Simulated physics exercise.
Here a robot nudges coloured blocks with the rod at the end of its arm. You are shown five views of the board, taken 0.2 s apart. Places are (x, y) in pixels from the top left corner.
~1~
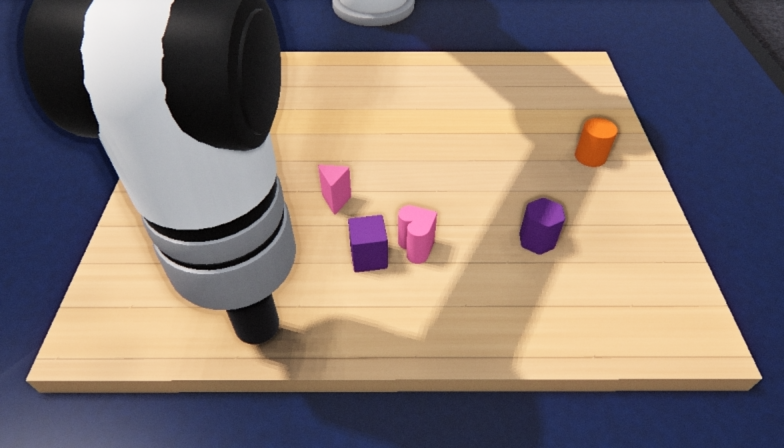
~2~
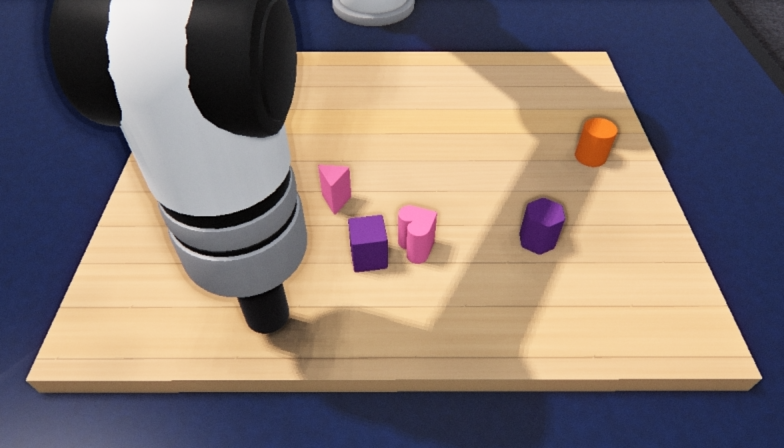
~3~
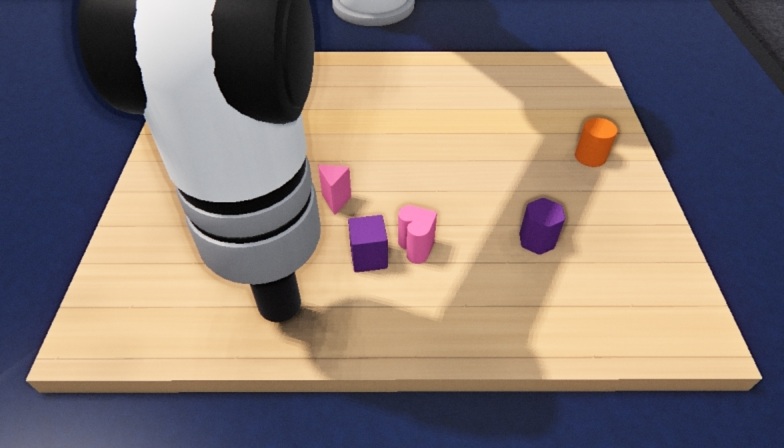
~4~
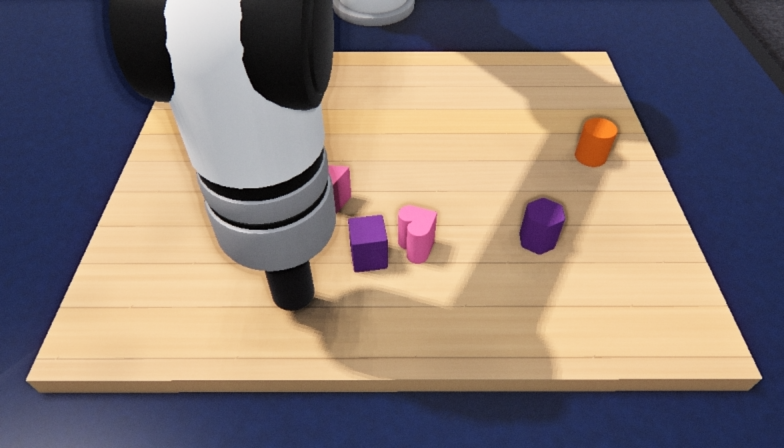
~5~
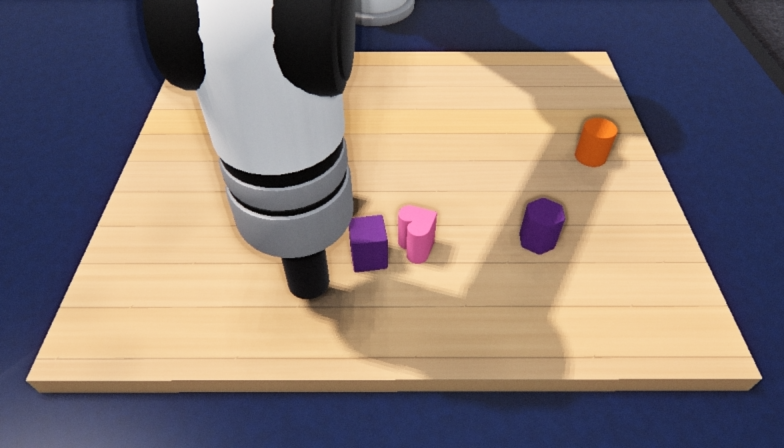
The robot arm slides its black rod up and right across the board toward the purple cube.
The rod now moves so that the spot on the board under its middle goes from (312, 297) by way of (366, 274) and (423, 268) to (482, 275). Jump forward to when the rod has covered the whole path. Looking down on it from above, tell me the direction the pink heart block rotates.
From above, clockwise.
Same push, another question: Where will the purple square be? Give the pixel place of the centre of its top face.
It will end up at (393, 209).
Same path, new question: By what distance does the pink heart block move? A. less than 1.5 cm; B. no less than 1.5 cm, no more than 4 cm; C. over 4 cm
B: No less than 1.5 cm, no more than 4 cm.
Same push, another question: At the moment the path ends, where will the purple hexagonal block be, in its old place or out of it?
When the path is over, the purple hexagonal block is still on its spot.
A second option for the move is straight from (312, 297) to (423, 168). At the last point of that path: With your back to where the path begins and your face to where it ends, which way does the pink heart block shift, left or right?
Right-hand side.
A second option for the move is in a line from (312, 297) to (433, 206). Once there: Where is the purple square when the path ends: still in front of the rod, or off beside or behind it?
It holds its place in front.
The first path, step by step. One third of the way, rod at (366, 259); purple square at (383, 215), turned 25° anticlockwise.
Two thirds of the way, rod at (425, 253); purple square at (393, 209), turned 75° anticlockwise; pink heart block at (434, 209), turned 25° clockwise.
At the end, rod at (485, 260); purple square at (393, 209), turned 75° anticlockwise; pink heart block at (434, 209), turned 20° clockwise; purple hexagonal block in place.
